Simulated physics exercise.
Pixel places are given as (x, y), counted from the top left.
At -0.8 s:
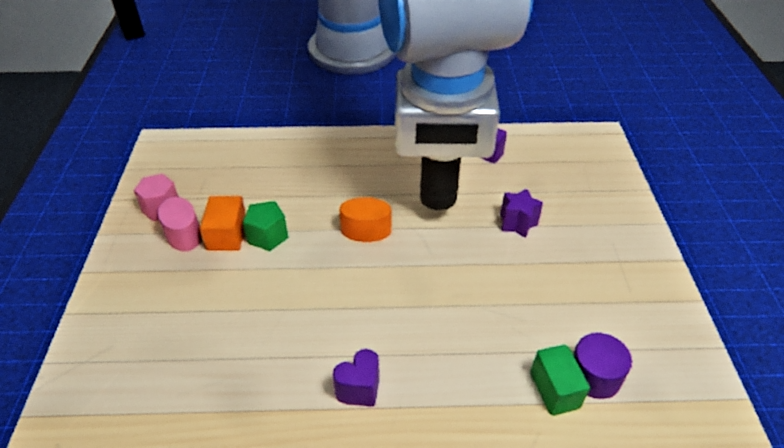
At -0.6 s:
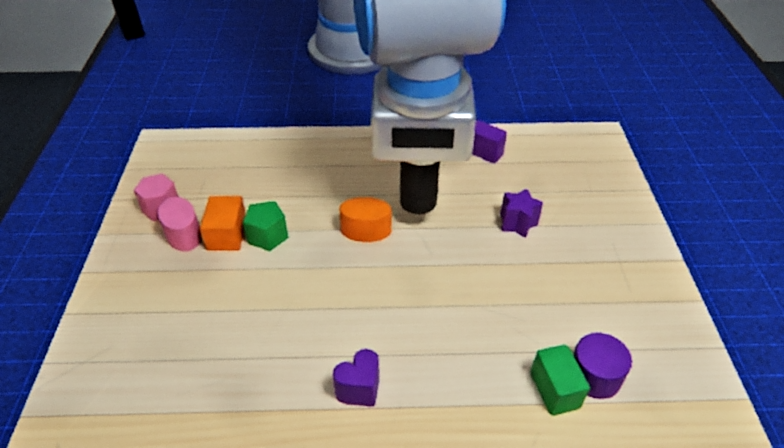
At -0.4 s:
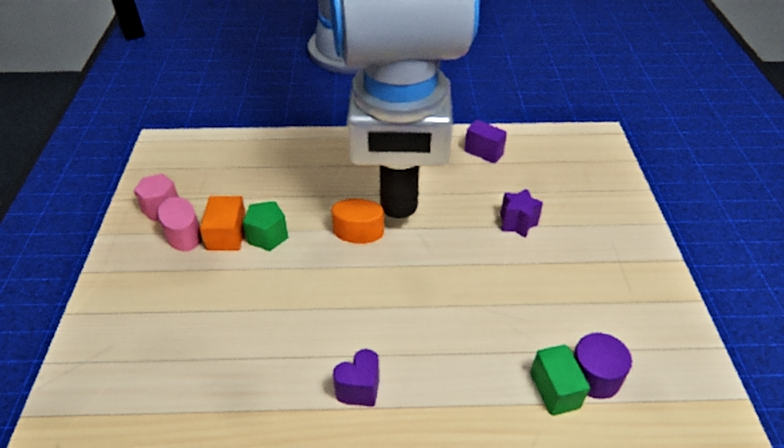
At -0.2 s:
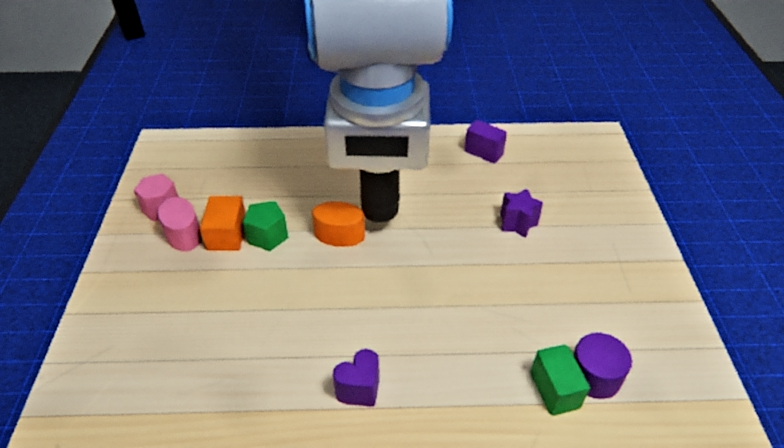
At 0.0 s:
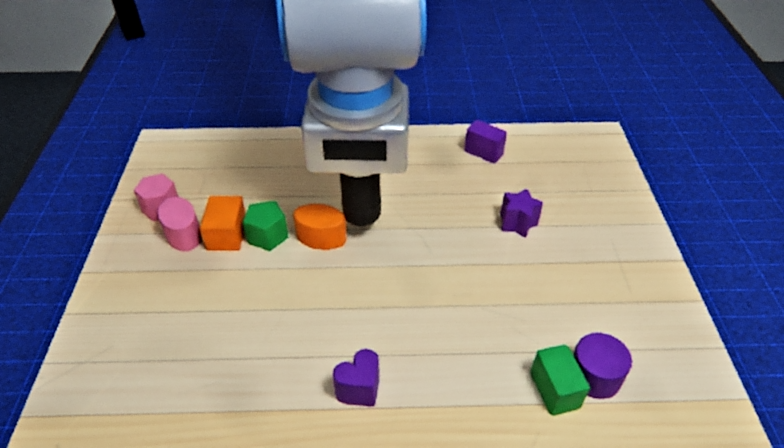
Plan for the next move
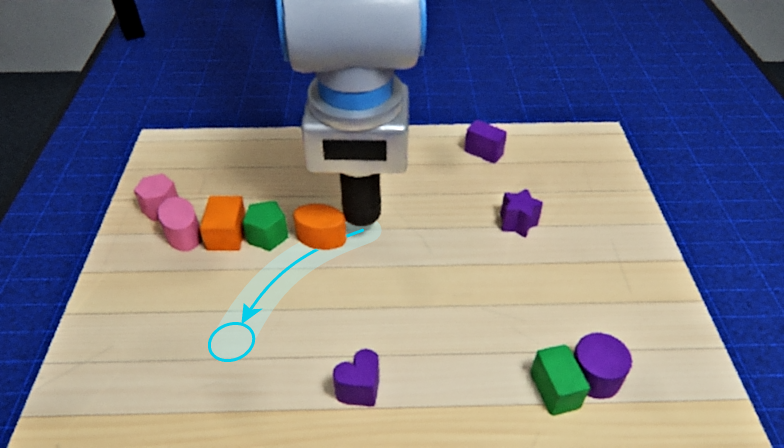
A pale wooden board lies on a blue surface, seen from above at an angle by a still camera, with a robot arm reaching in from the top. Pink, orange and green blocks line the left, purple pieces sit right and below, and a green block touches a purple cylinder. The arm's black tip moves left, meets the orange rounded block and pushes it left towards the green one.
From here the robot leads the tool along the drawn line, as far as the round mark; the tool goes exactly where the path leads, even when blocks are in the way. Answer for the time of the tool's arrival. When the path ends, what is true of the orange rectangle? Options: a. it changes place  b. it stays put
The answer is a.
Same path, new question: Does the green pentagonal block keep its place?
No, it doesn't check out.
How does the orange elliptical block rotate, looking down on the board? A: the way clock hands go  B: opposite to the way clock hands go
A
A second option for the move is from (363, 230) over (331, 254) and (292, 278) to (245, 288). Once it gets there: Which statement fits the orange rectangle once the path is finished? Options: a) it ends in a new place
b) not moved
(b)
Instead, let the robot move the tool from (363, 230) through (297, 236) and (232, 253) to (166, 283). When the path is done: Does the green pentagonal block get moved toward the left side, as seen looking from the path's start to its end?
In short: Yes.
The line goes from (363, 230) over (310, 253) and (265, 290) to (232, 342).
What follows on the original path. One third of the way, tool at (306, 238); orange rectangle at (212, 210); green pentagonal block at (248, 207), turned 15° anticlockwise; orange elliptical block at (268, 228), turned 100° clockwise.
Two thirds of the way, tool at (261, 275); pink elliptical block at (170, 211); orange rectangle at (206, 208); green pentagonal block at (243, 205), turned 15° anticlockwise; orange elliptical block at (250, 231).
At the end, tool at (226, 326); pink elliptical block at (170, 211); orange rectangle at (206, 208); green pentagonal block at (243, 205), turned 15° anticlockwise; orange elliptical block at (250, 231), turned 145° clockwise.
